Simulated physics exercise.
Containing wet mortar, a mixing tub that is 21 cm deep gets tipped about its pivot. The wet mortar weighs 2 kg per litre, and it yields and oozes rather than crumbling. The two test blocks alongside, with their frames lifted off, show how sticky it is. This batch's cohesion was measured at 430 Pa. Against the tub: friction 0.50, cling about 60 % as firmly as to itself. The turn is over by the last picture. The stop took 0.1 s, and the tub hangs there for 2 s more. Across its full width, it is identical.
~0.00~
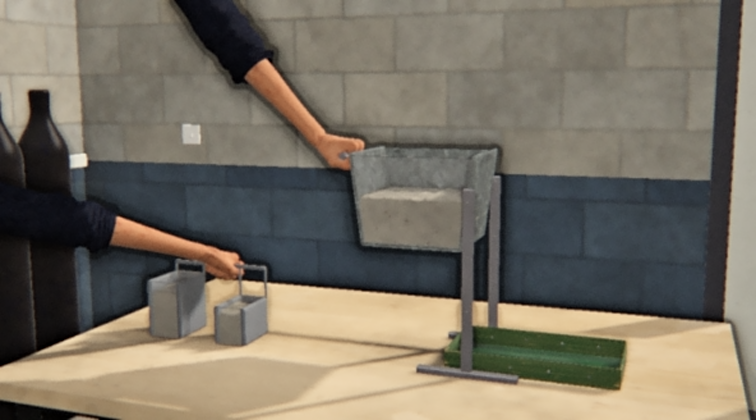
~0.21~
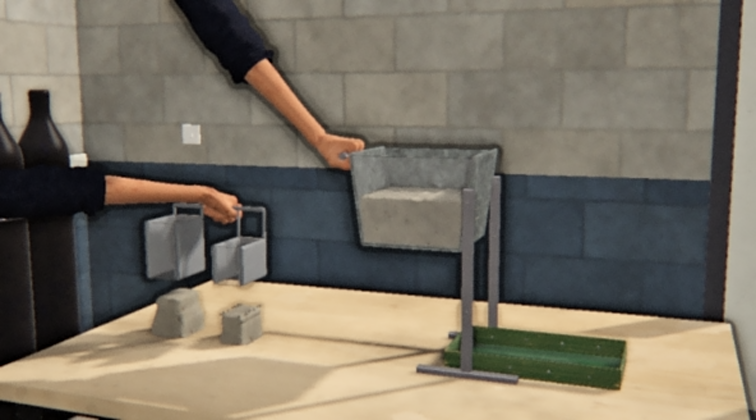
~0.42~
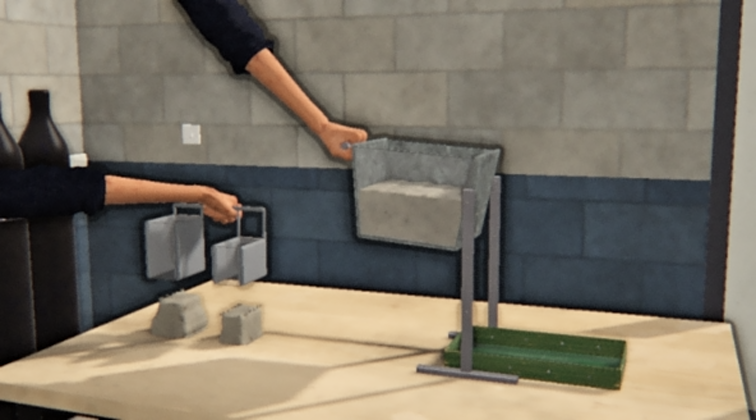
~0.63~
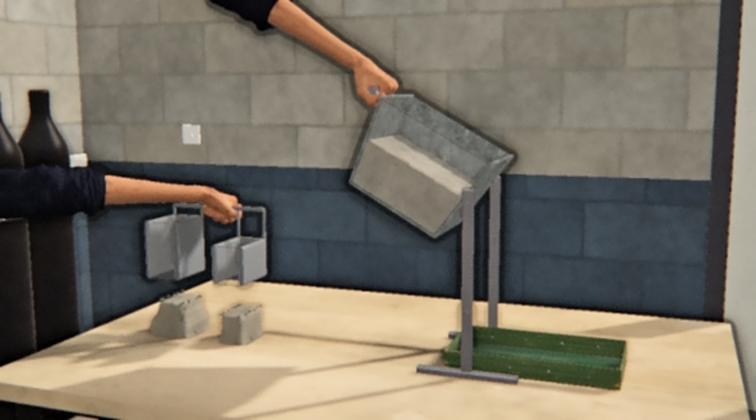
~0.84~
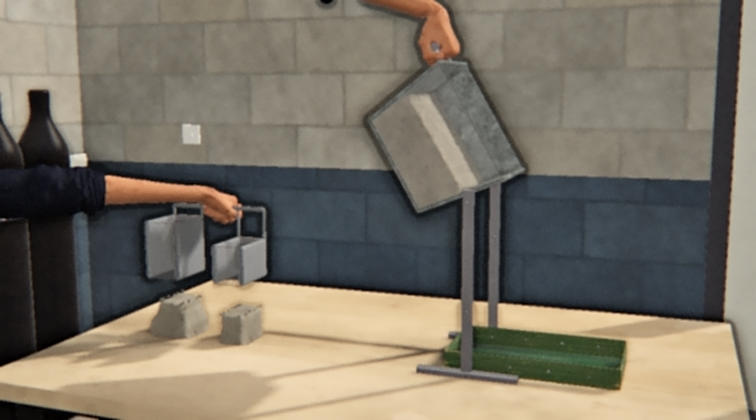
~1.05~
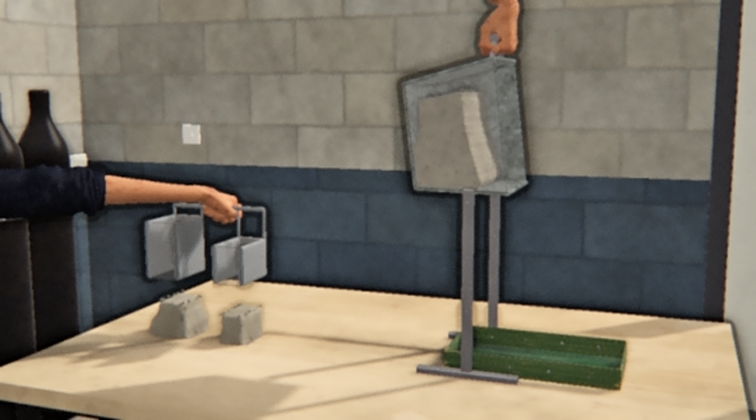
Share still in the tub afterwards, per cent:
Near 67 %.
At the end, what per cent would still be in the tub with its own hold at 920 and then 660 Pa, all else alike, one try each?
Result: 100 % for the first case, 75 % for the second.
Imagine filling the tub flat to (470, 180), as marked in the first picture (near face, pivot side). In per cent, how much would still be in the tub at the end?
That gives some 45 %.
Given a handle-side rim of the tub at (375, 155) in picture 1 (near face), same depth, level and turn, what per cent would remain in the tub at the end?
Remaining in tub at end: Approx. 100 %.
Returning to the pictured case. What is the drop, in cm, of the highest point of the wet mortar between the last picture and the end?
About 12 cm.
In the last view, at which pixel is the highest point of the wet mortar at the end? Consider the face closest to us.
Close to pixel (436, 146).
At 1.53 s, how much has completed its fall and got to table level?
Near 0 %.
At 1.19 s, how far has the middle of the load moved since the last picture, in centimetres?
6 cm.
By 1.19 s, the tub is at 83 degrees and holds 100 %.
By 1.36 s, the tub is at 83 degrees and holds 77 %.
By 1.53 s, the tub is at 83 degrees and holds 68 %.
By 1.70 s, the tub is at 83 degrees and holds 68 %.
By 3.05 s, at the end, the tub is at 83 degrees and holds 67 %.
